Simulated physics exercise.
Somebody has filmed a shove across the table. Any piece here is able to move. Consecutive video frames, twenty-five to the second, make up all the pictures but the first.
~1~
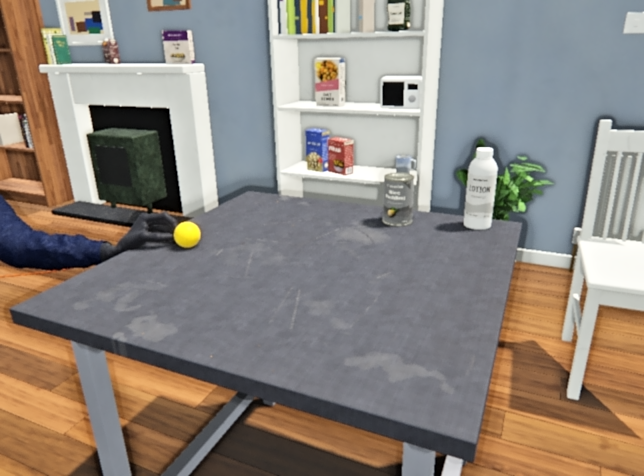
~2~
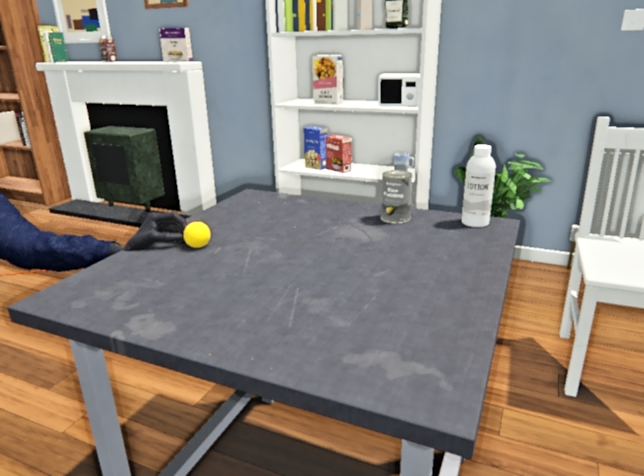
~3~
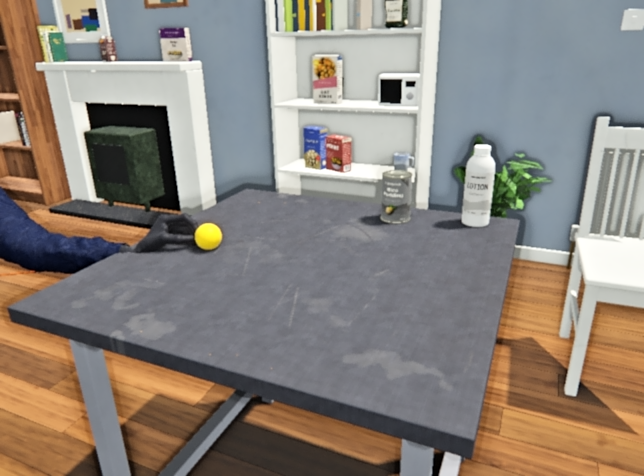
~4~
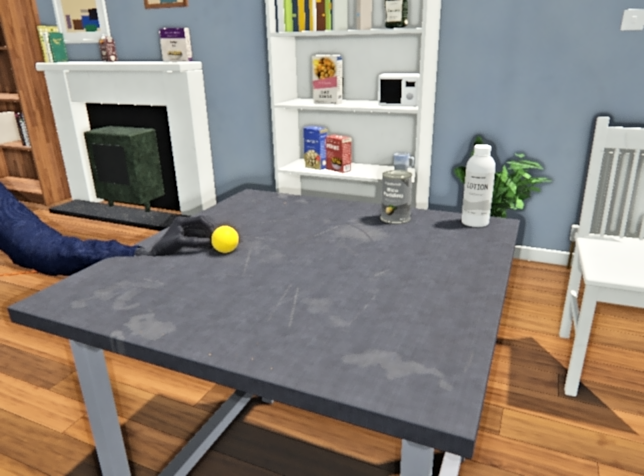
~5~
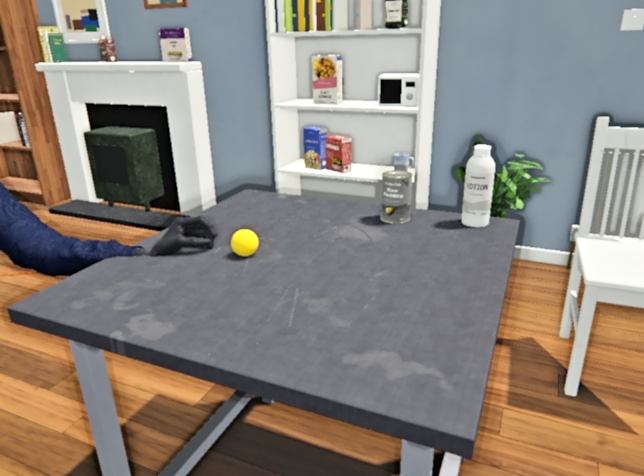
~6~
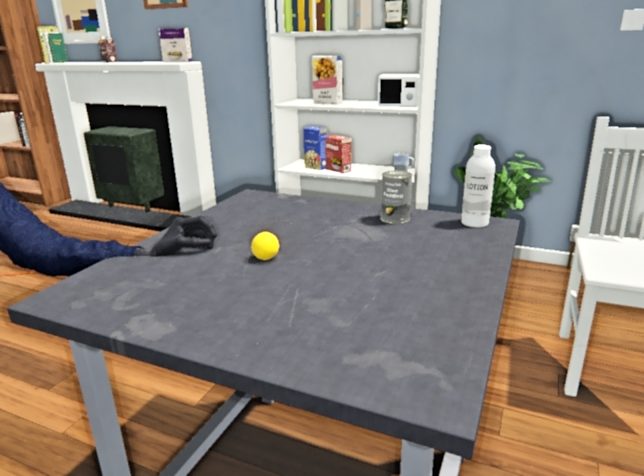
In a living room, a dark-gloved hand pushed a yellow lemon rightward across a grey table, then the lemon rolled away from the fingers while a jar and a white bottle stood still.
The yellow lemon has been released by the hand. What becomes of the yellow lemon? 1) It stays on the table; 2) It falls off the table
It falls off the table.
Then, 0.30 s after the last picture, yellow lemon rolled well along near (430, 273).
Then, 0.70 s after the last picture, yellow lemon now off the table.
By the end, off the table, yellow lemon.
